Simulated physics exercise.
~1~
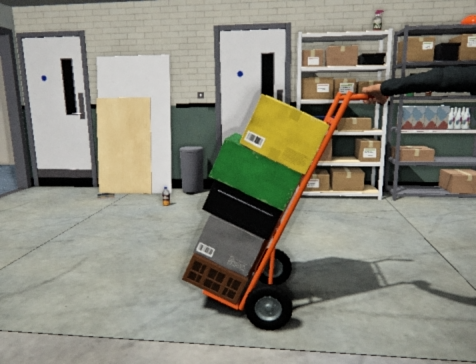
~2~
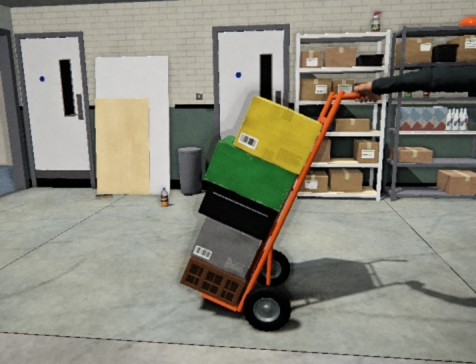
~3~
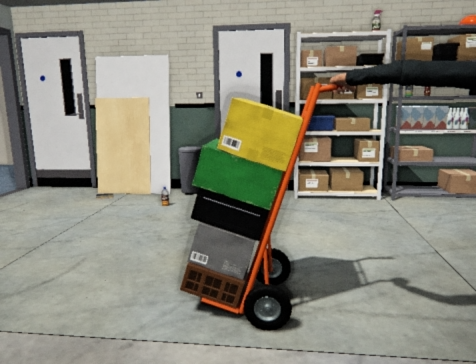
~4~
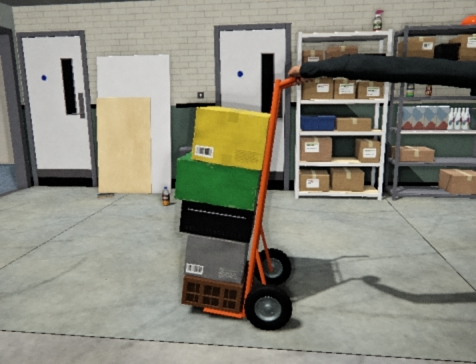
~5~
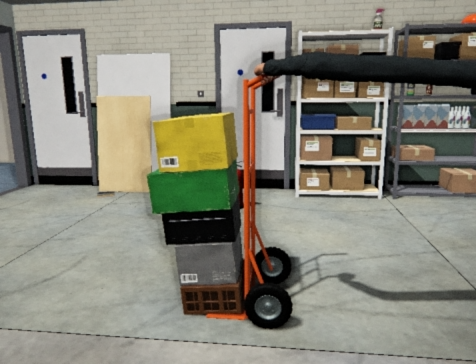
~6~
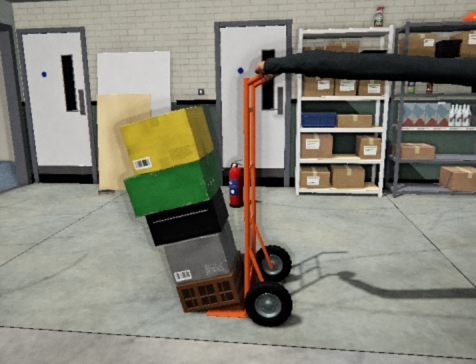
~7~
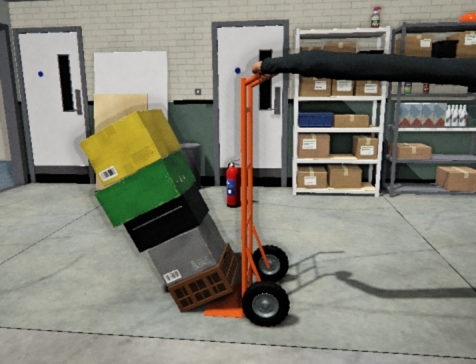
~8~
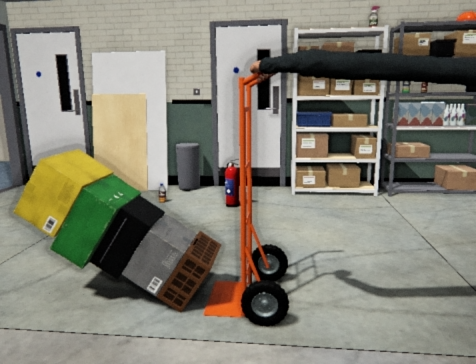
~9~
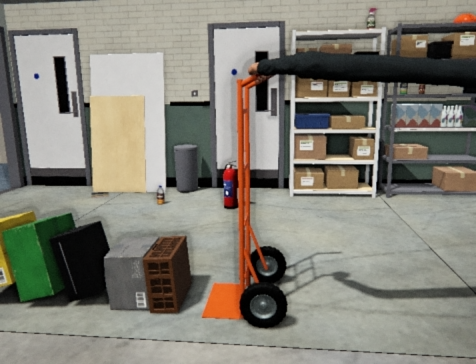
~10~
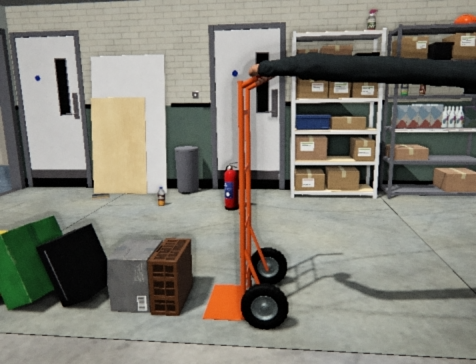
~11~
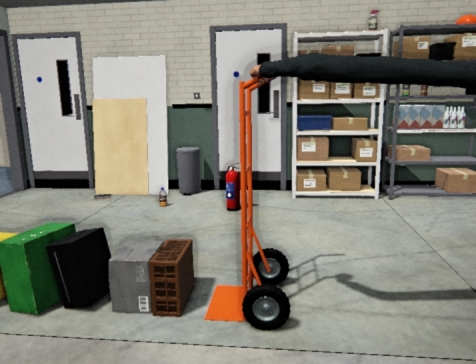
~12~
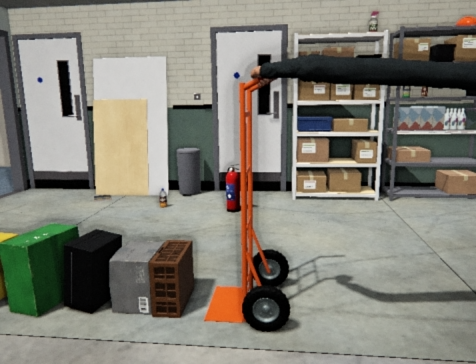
Storeroom with shelving, an arm swinging a loaded orange hand truck upright, its stacked boxes toppling left and spilling onto the floor.
